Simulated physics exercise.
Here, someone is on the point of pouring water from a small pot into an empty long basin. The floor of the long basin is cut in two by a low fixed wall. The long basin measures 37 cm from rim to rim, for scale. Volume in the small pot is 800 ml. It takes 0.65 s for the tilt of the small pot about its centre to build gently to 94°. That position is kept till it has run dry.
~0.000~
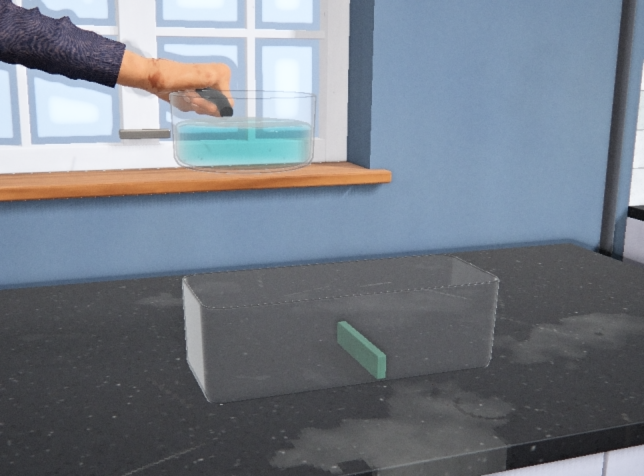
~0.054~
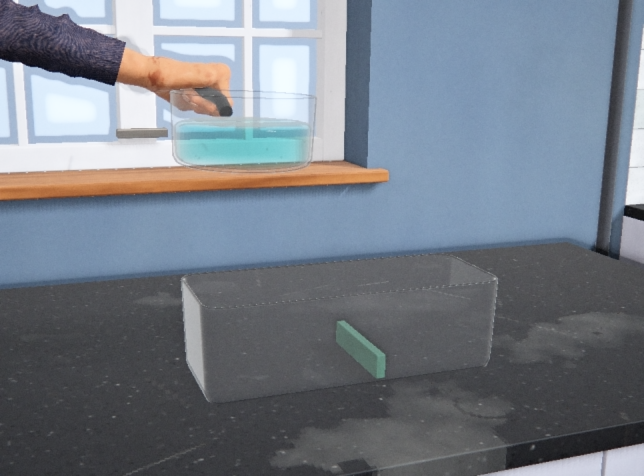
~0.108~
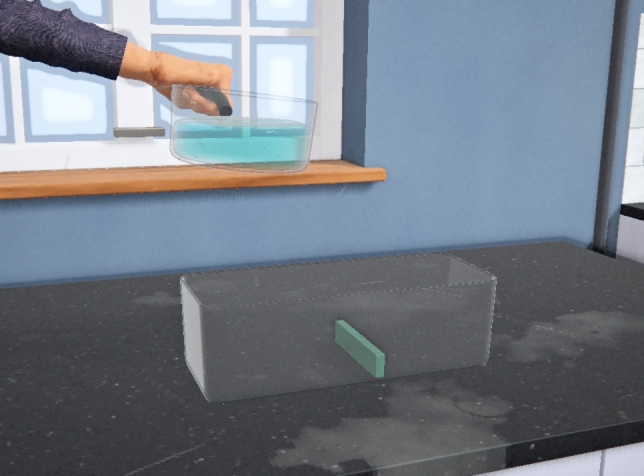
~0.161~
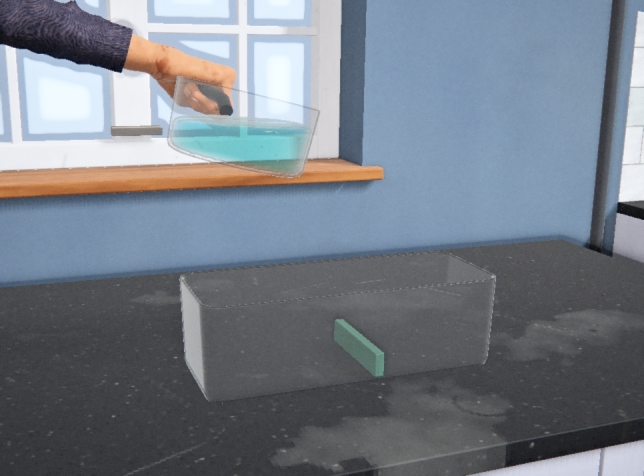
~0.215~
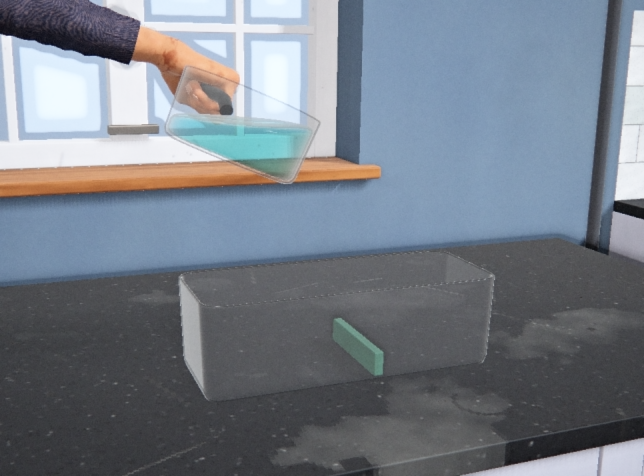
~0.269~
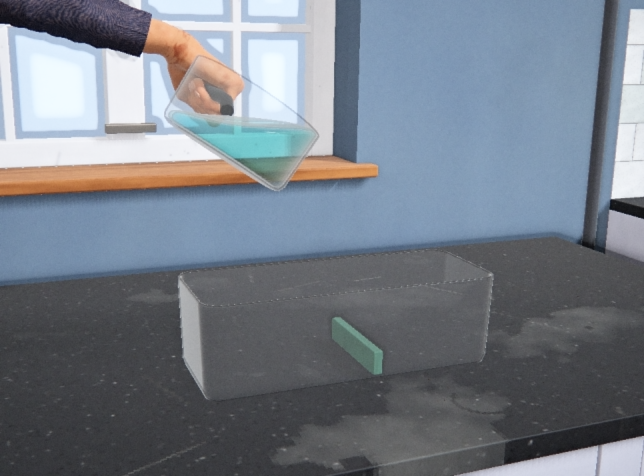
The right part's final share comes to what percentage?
It comes to roughly 35 %.
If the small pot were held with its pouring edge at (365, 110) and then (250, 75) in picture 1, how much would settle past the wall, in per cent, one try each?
It comes to 75 per cent, and then 20 per cent.
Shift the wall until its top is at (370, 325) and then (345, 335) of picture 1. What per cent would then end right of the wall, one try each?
Try 1: 15 %; try 2: 55 %.
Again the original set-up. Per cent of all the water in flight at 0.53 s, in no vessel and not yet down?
It comes to about 52 percent.
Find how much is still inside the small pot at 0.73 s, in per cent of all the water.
Roughly 14 percent remains.
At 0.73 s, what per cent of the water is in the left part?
That share comes to around 38 in a hundred.
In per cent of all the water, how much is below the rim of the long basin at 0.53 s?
I'd estimate some 12 percent of the liquid.
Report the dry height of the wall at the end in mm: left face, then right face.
Left roughly 12 mm; right roughly 16 mm.
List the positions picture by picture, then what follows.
Tilt 0°; pouring edge (311, 96); surface from (175, 125) to (306, 122); the long basin's rim runs from (192, 293) to (474, 268); the wall's top is at (360, 339), in the first frame.
Tilt 2°; pouring edge (311, 98); surface from (175, 125) to (305, 122), in the second frame.
Tilt 6°; pouring edge (312, 103); surface from (174, 123) to (306, 123), in the third frame.
Tilt 14°; pouring edge (314, 112); surface from (173, 121) to (306, 124), in the fourth frame.
Tilt 23°; pouring edge (314, 123); surface from (170, 117) to (307, 125), in the fifth frame.
Tilt 34°; pouring edge (312, 137); surface from (168, 112) to (309, 128); 1 per cent is over the edge, in the sixth frame.
By 0.53 s the tilt is 87° and 36 per cent is still to pour, 7 is left of the wall and 6 right of it.
By 0.73 s the tilt is 94° and 14 per cent is still to pour, 39 is left of the wall and 37 right of it.
By 0.93 s the tilt is 94° and 4 per cent is still to pour, 54 is left of the wall and 34 right of it.
By 1.15 s the tilt is 94° and 1 per cent is still to pour, 60 is left of the wall and 35 right of it.
At rest 62 per cent lies left of the wall, 35 right of it and 3 outside.
